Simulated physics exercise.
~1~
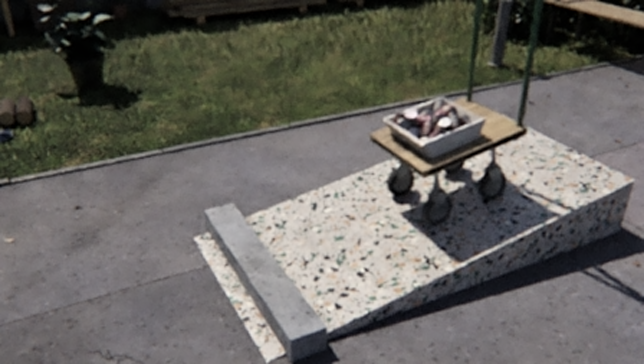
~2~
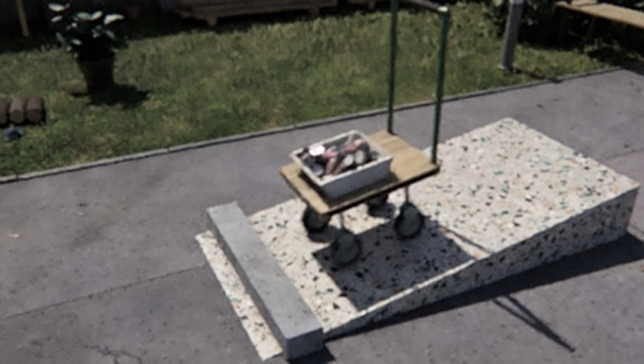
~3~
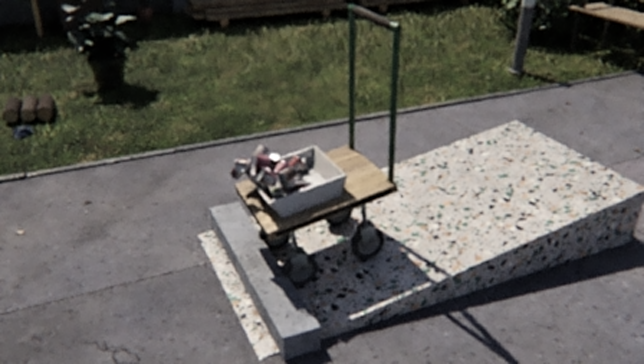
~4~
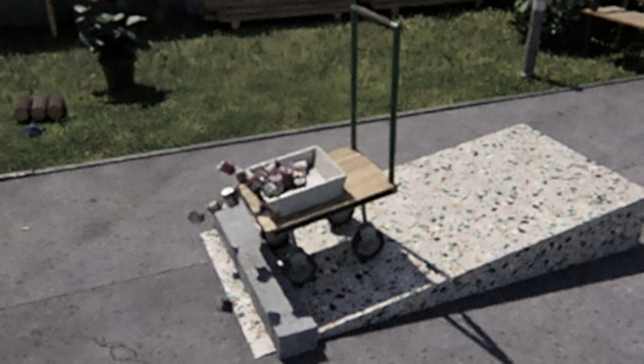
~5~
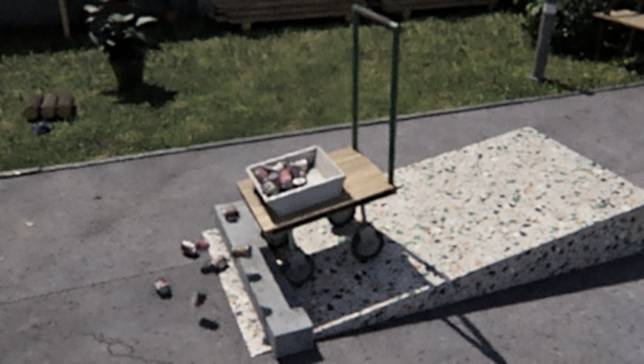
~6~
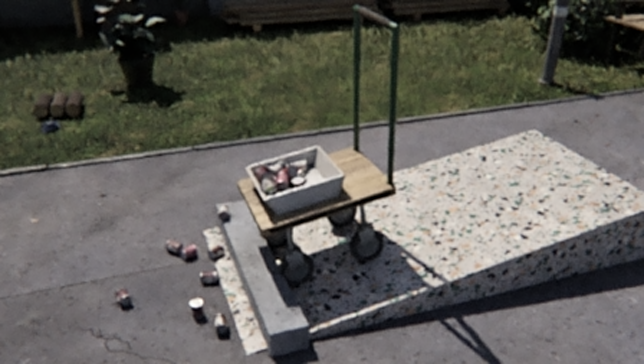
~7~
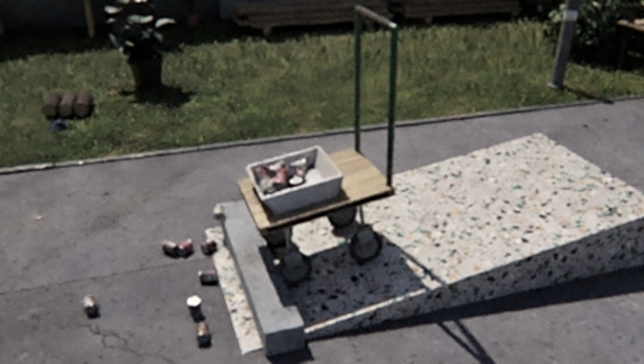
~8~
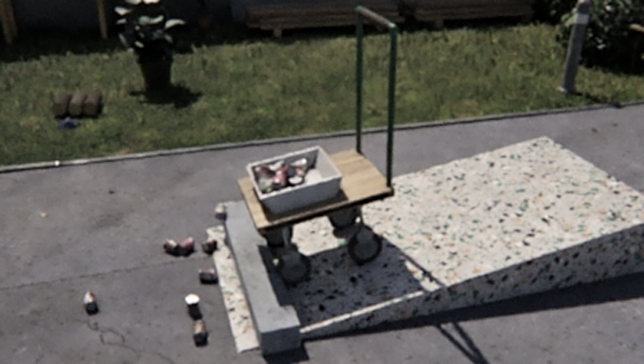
On a paved path beside a sunlit lawn, a flat wooden trolley with a green handle rolls down a speckled stone ramp, carrying a white tote of small tins. It moves left toward the grey kerb at the foot of the slope and comes to a stop there, still upright. The tins surge forward in the tote, and several spill over its front end. They drop past the kerb and scatter across the paving, some rolling farther left. At the end, the trolley stands still with most tins aboard, while the fallen ones lie on the ground.
